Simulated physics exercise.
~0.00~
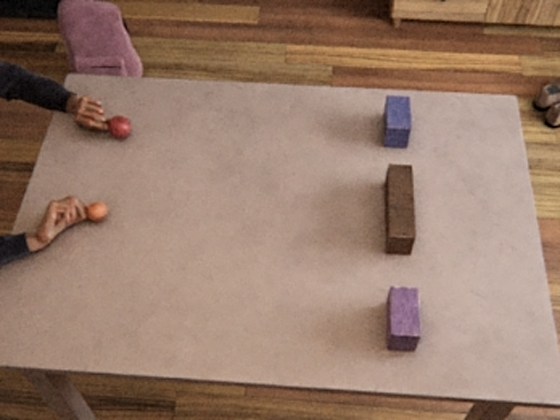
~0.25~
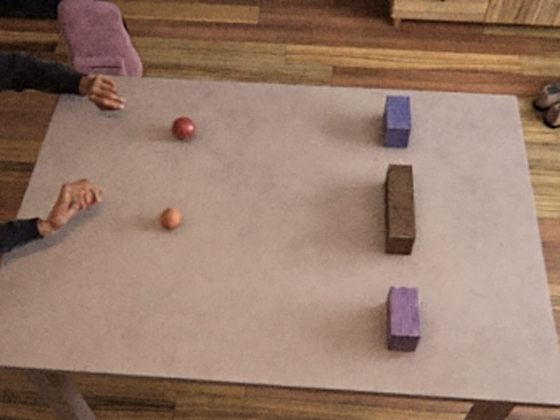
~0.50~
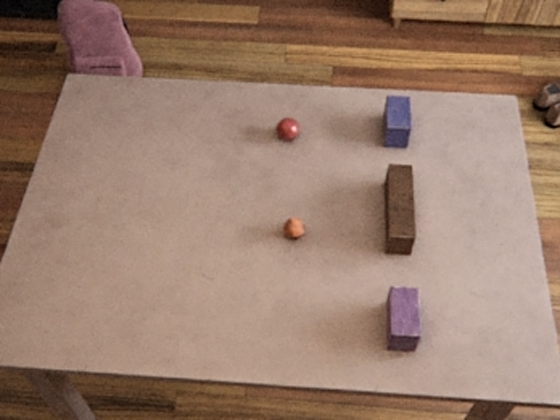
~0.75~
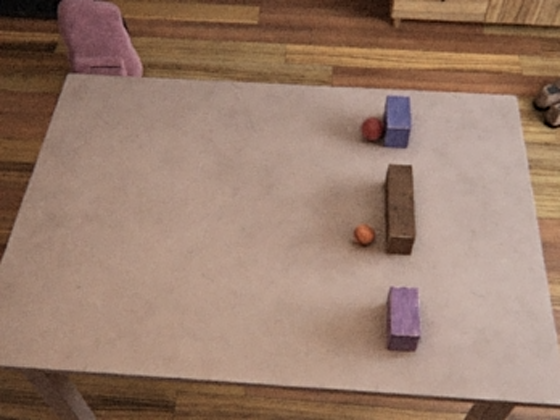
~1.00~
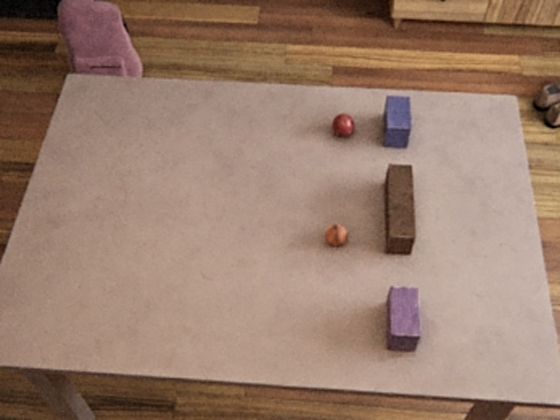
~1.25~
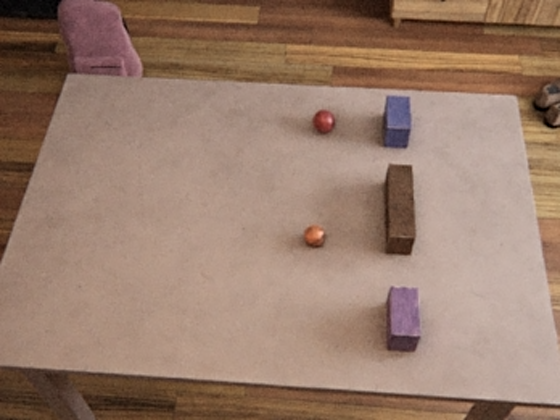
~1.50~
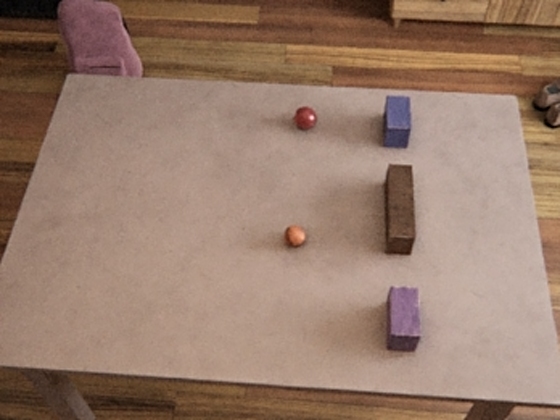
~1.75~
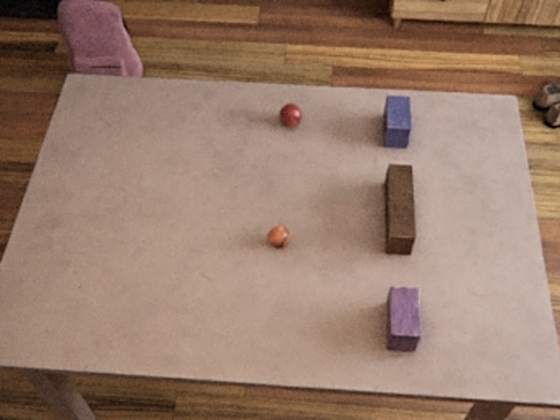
Two hands at the left edge of a pale table, seen from above in a room with a wooden floor, release a red apple near the top and an orange ball below it. On the right stand a blue block at the top, a long brown brick in the middle and a purple block at the bottom. The hands draw back as both round things roll right across the tabletop. The apple reaches the blue block and the ball reaches the brown brick, and neither passes through a gap. Both bounce off and roll slowly back left, ending short of the unmoved blocks.
